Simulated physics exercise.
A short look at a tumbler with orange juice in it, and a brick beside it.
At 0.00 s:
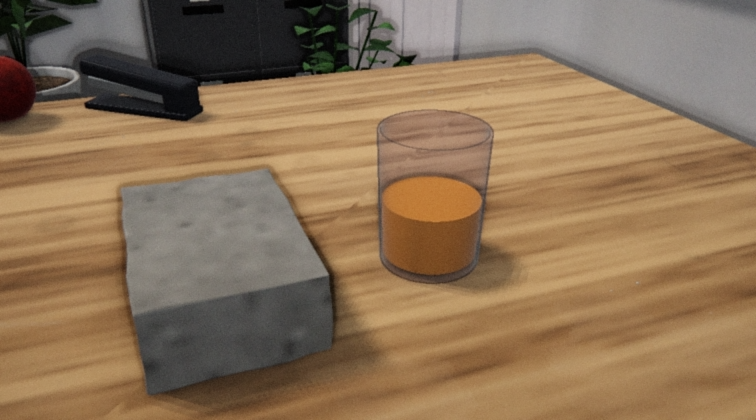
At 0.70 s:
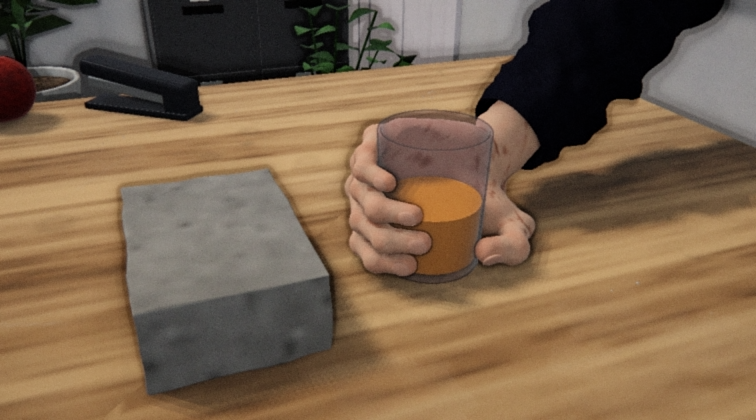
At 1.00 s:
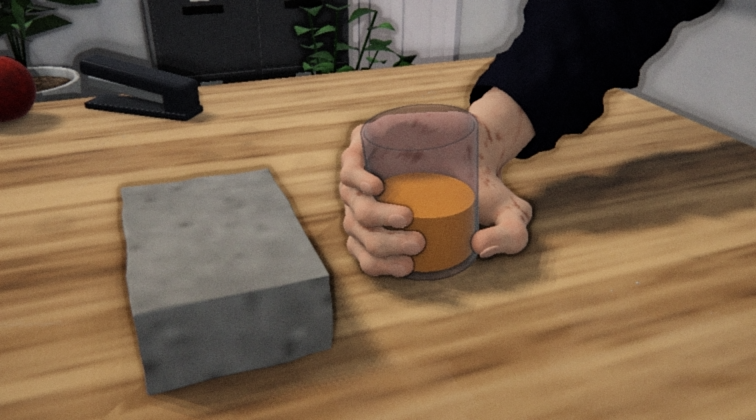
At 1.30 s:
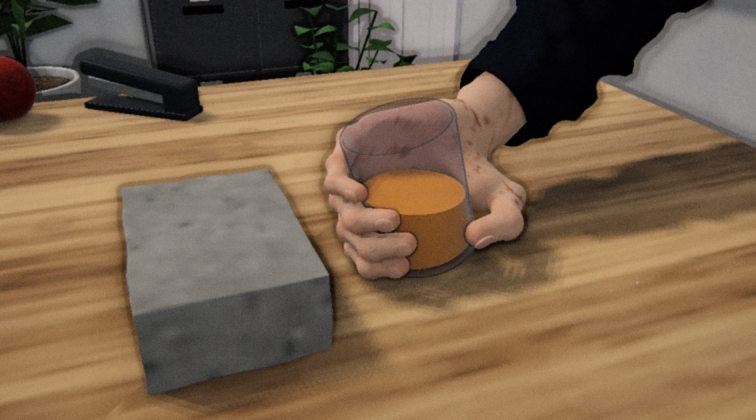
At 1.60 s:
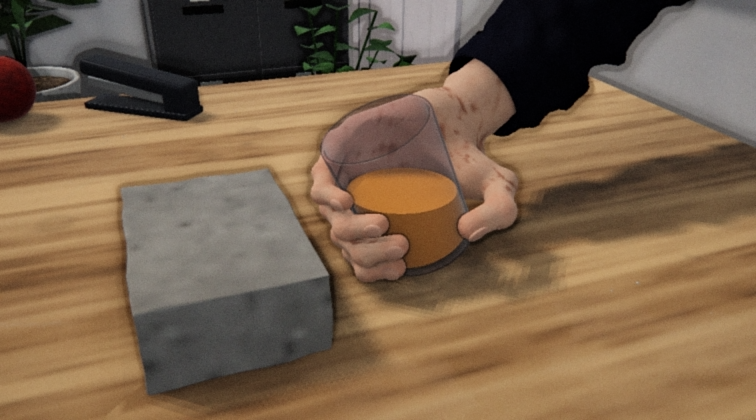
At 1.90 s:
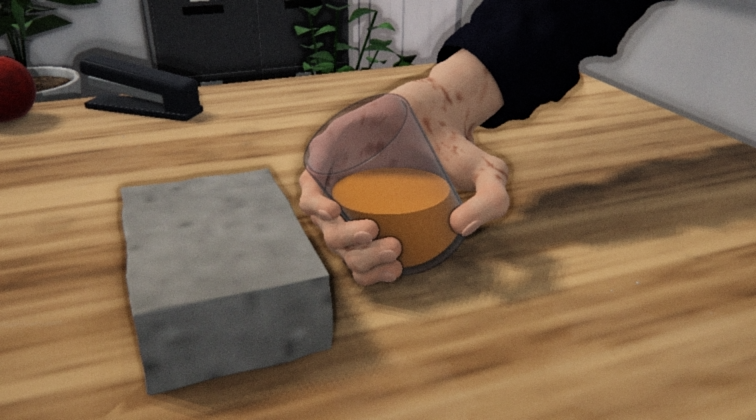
A hand in a dark sleeve reaches in from the upper right, wraps around an upright clear tumbler about half full of orange juice, and tilts it leftward towards the brick, the juice's surface staying level. The grey brick sits still at the left on a striped wooden tabletop, with a black stapler, a red fruit and potted plants behind. The view looks down at the table from a steady camera.
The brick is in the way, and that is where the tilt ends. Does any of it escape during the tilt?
My prediction: Nothing lost.
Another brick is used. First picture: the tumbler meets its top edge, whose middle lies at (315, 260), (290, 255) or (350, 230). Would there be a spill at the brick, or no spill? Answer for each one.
Taking each in turn: Some escapes, some escapes, nothing escapes.
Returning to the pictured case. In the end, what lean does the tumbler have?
I'd put it at roughly 45 degrees from the vertical.
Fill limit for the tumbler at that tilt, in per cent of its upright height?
About 65 %.
Around 2.5 s, the tumbler leans by about 35°; none is lost.
Around 3.1 s, the tumbler leans by about 45°; none is lost.
Around 4.5 s, the tumbler leans by about 45°, against the brick; none is lost.
